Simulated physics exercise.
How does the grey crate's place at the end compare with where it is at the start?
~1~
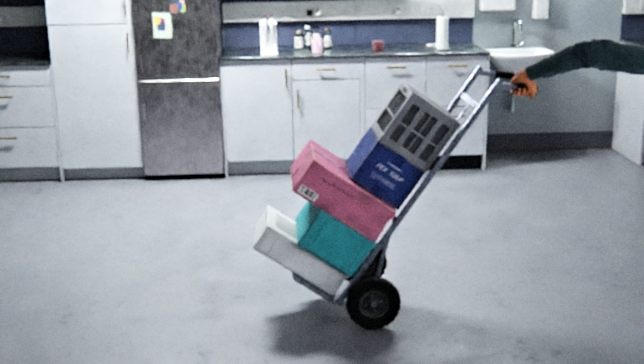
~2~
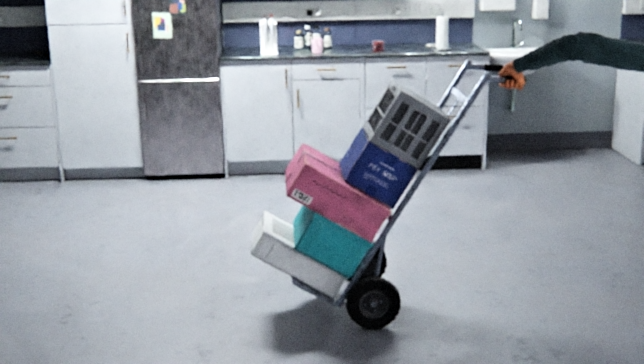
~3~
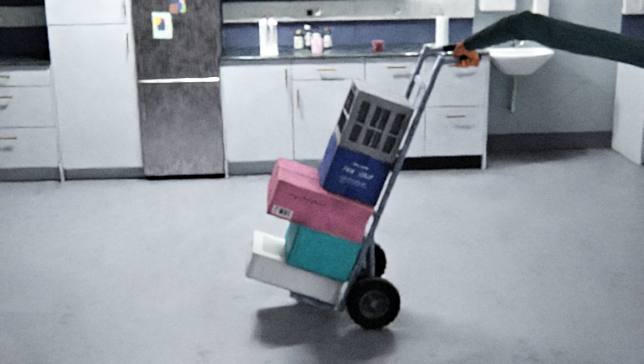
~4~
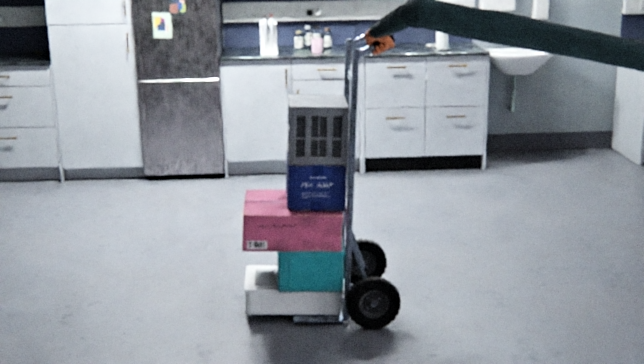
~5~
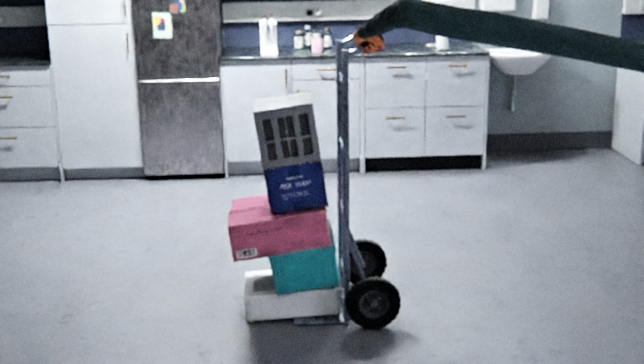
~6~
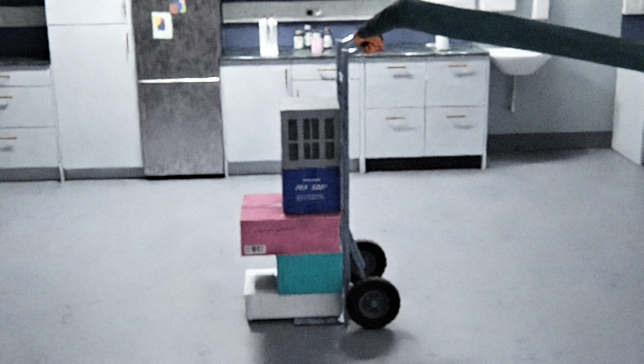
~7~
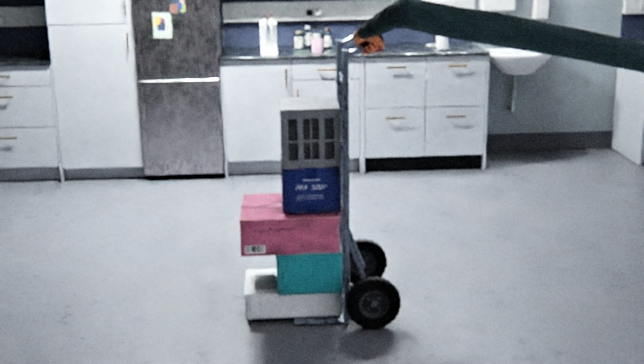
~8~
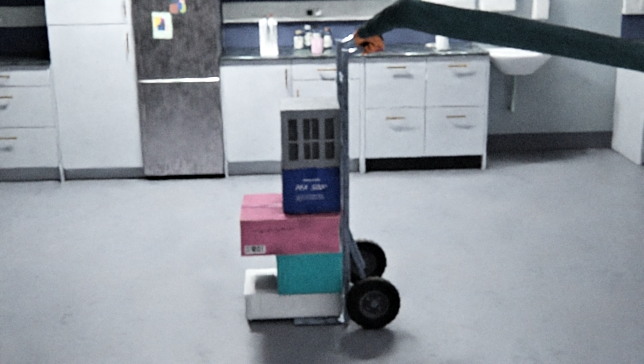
The grey crate ends up farther to the left than where it begins, and it sits upright on top of the stack rather than tilted back with the truck.
